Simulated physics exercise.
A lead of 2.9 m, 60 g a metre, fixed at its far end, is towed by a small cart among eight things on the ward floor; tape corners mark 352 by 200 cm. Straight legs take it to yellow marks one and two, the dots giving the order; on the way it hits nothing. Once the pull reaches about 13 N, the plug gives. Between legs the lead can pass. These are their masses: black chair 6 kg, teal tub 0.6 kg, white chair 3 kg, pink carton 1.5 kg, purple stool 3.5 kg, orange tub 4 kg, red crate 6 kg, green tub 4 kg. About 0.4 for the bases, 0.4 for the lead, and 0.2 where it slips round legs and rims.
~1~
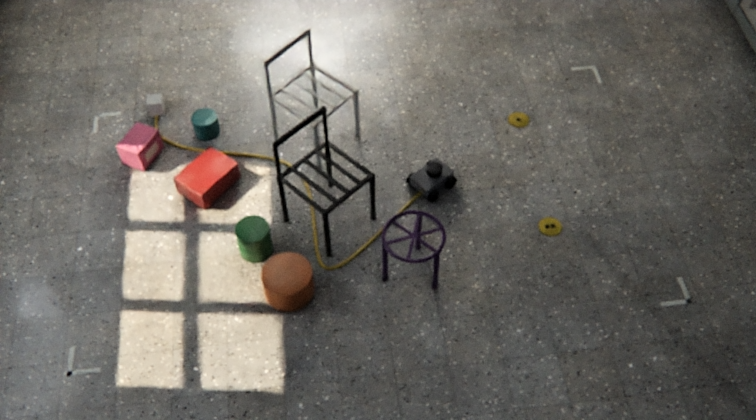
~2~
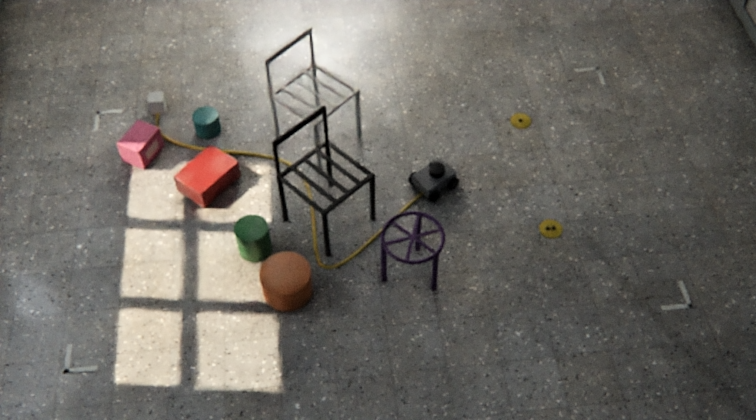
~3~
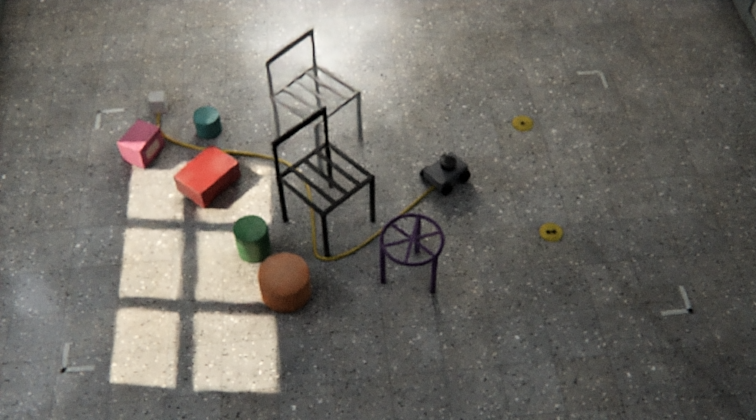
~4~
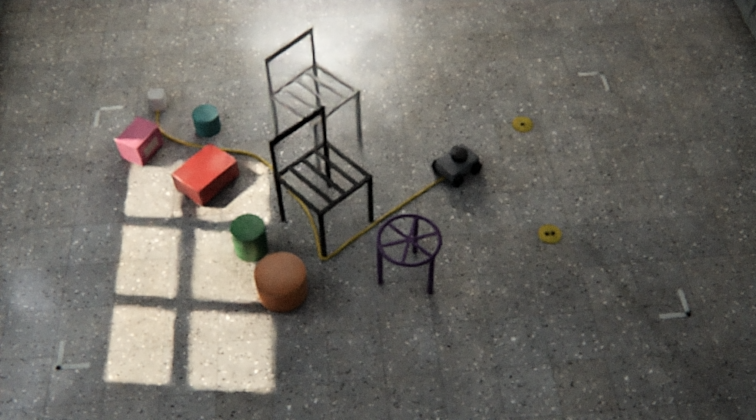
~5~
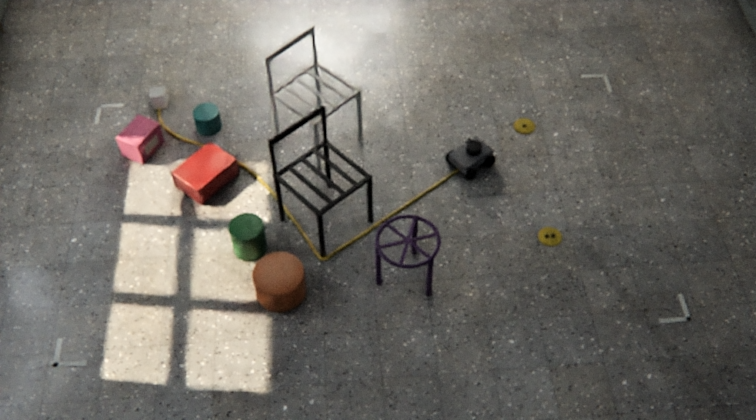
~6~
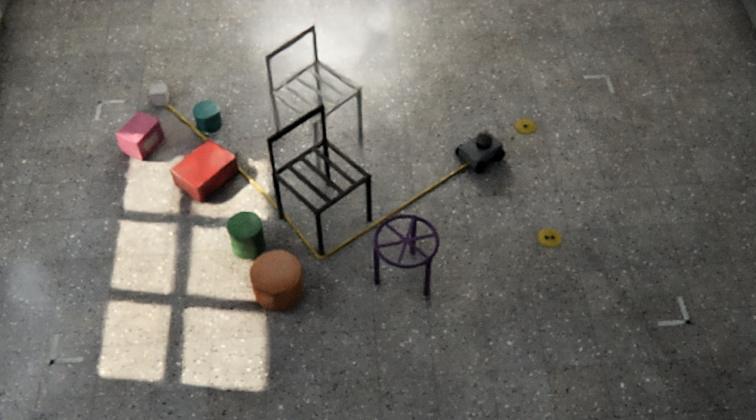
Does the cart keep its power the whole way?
No, the plug comes out.
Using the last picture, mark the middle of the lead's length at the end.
I'd say roughly (384, 245) in the last picture.
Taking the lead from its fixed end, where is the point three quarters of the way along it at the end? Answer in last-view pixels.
Pixel estimate: Near (451, 185).
Next, cart at (518, 131), plug out; nothing else has moved.
Then, cart at (533, 158), plug out; nothing else has moved.
After that, cart at (542, 200), plug out; nothing else has moved.
Later, cart at (549, 236), plug out; nothing else has moved.
At the end, cart at (549, 236), plug out; nothing else has moved.
